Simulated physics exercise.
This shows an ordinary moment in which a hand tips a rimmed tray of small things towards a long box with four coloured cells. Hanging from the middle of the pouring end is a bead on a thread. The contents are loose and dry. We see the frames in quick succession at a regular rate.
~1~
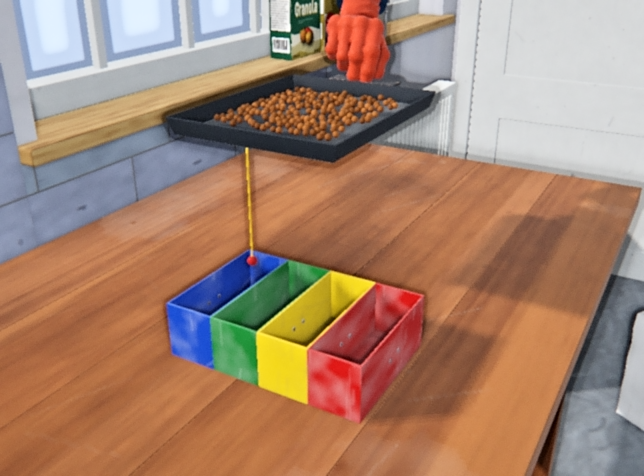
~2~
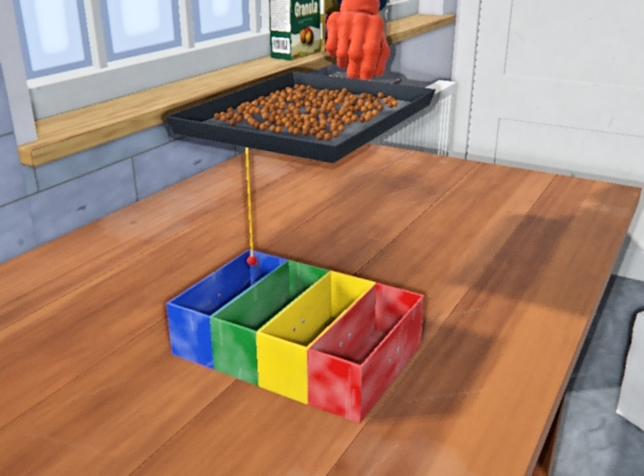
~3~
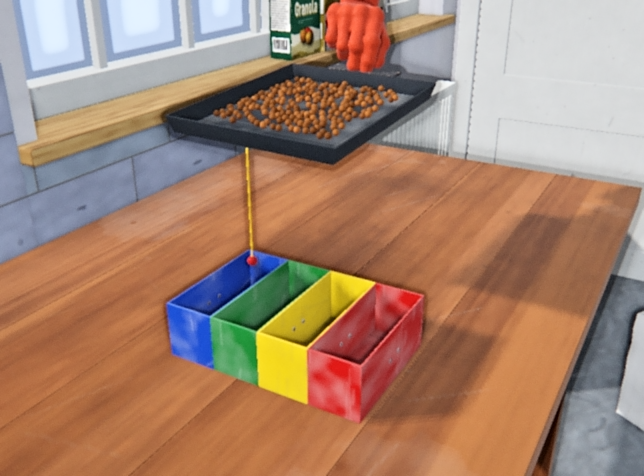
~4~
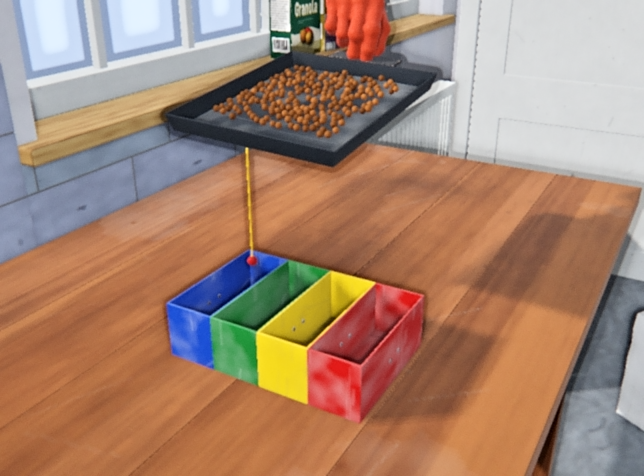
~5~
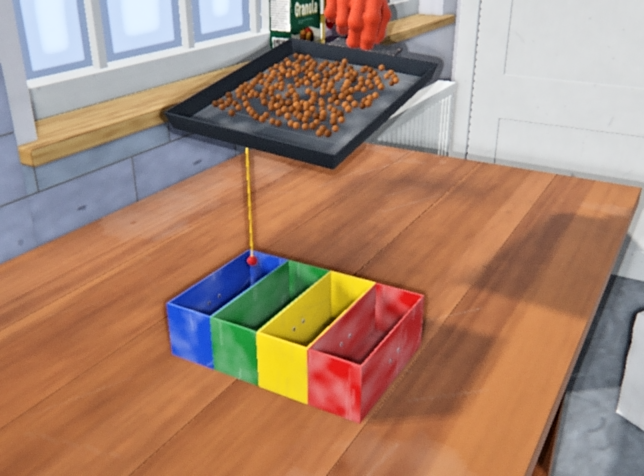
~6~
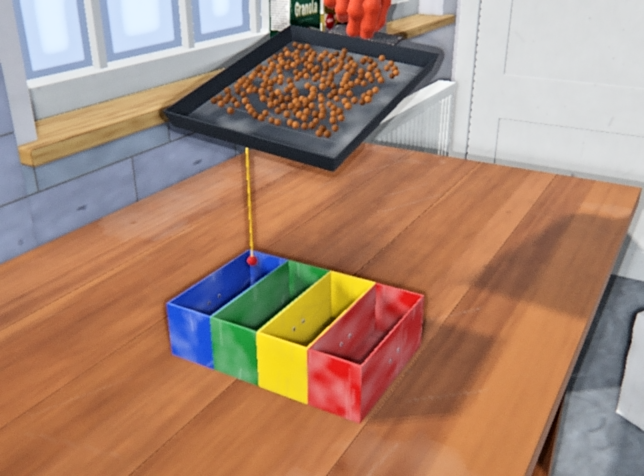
A red-gloved hand slowly tilting a dark tray of brown cereal balls above a box with blue, green, yellow and red cells.
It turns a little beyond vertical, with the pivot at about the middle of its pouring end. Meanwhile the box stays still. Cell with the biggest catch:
Yellow.
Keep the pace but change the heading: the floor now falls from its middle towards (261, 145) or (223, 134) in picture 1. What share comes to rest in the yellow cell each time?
20 %, give or take, and then 0 %.
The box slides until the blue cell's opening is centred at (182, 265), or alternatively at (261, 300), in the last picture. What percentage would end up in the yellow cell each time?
That makes 10 per cent, followed by 0 per cent.
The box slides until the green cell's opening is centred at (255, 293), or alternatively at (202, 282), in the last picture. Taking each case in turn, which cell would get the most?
Yellow, then the cell in red.
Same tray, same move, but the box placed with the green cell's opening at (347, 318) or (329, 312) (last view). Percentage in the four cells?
In order, about 90 and 100 in a hundred.
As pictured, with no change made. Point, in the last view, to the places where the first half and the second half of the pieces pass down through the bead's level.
Early-half point (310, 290); late-half point (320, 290).
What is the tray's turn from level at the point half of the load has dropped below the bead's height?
The angle is around 95°.
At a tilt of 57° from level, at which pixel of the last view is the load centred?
The load is centred about (301, 151).
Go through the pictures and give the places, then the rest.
In the first picture, corners of the pouring end near (173, 116) and (333, 143), level; middle of the load near (309, 111), cereal balls; bead on its thread near (253, 261); blue cell near (191, 331); green cell near (235, 346); yellow cell near (283, 363); red cell near (334, 380).
In the second picture, corners of the pouring end near (173, 116) and (333, 144), level; middle of the load near (309, 110).
In the third picture, corners of the pouring end near (173, 115) and (333, 145), tipped barely, lowest at the right corner; middle of the load near (309, 105).
In the fourth picture, corners of the pouring end near (172, 113) and (333, 148), tipped a little, lowest at the right corner; middle of the load near (309, 98).
In the fifth picture, corners of the pouring end near (171, 111) and (333, 151), tipped a little, lowest at the right corner; middle of the load near (309, 92).
In the sixth picture, corners of the pouring end near (171, 110) and (333, 154), tipped a little, lowest at the right corner; middle of the load near (308, 86); blue cell near (191, 331); green cell near (235, 346); yellow cell near (283, 363); red cell near (334, 380).
Shortly afterwards, tray tipped steeply; all but a few on the tray; only a few in the yellow cell; only a few in the green cell; a little falling or outside the box.
Next, tray tipped right over; near a third on the tray; near a quarter in the yellow cell; a little in the green cell; only a few in the blue cell; near a third falling or outside the box.
Some moments later, tray tipped past a quarter turn; near two thirds in the yellow cell; near a quarter in the green cell; only a few in the red cell; only a few in the blue cell; only a few falling or outside the box.
In the end, tray tipped past a quarter turn; near two thirds in the yellow cell; near a quarter in the green cell; only a few in the red cell; only a few in the blue cell; only a few outside the box.
